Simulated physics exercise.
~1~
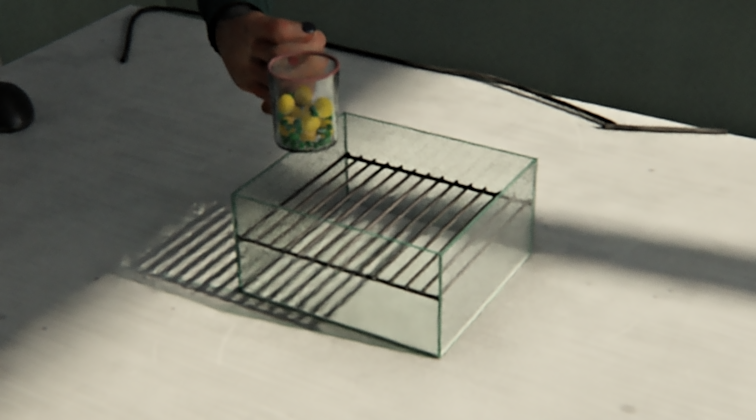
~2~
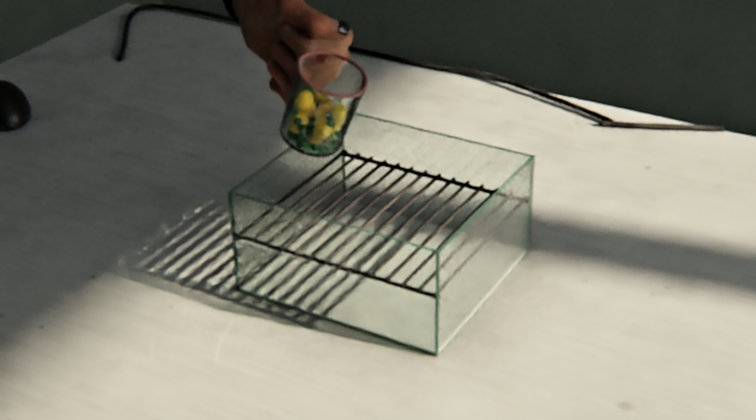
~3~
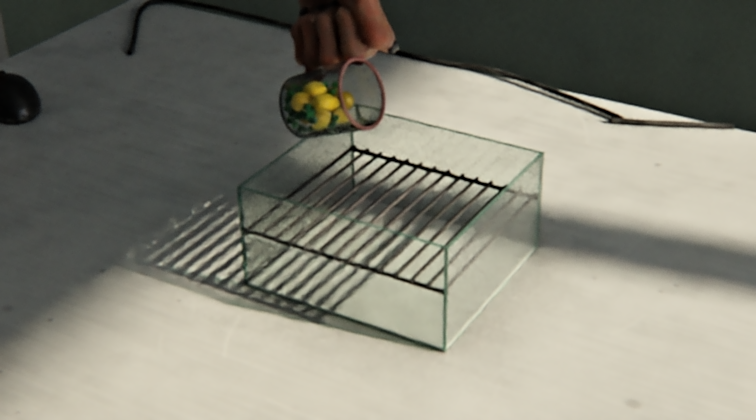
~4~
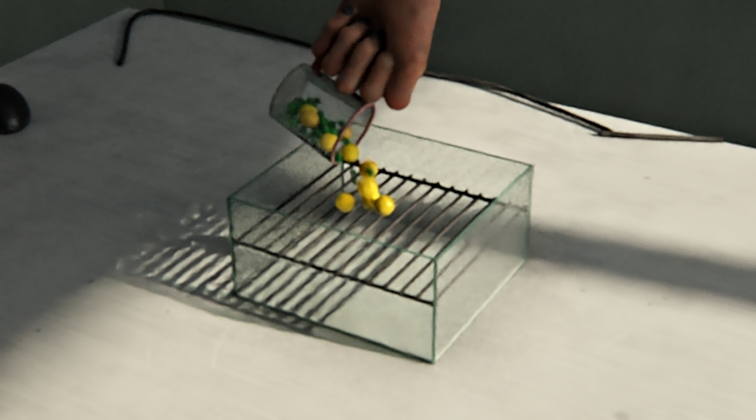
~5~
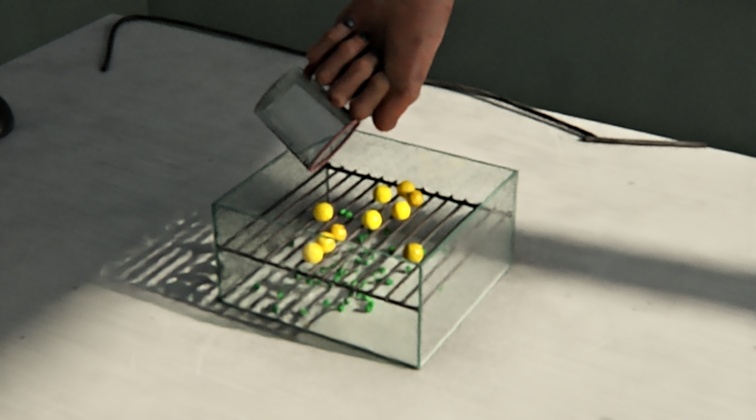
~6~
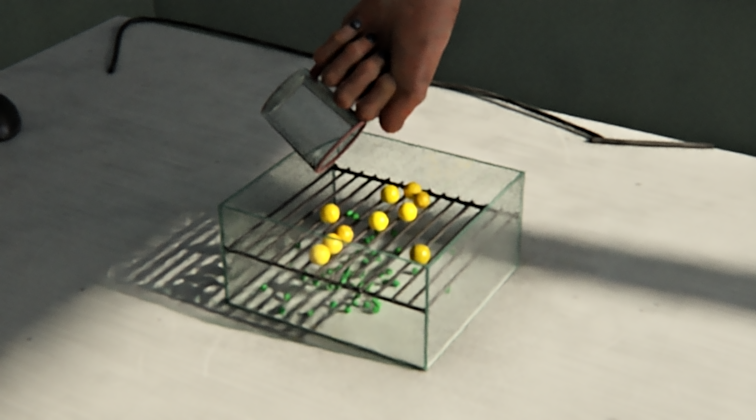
Above a rack of dark wires in a clear box on a pale table, a hand tipped a clear cup of yellow balls and small green bits until it emptied; the yellow balls stayed on the wires while nearly all the green bits dropped through.
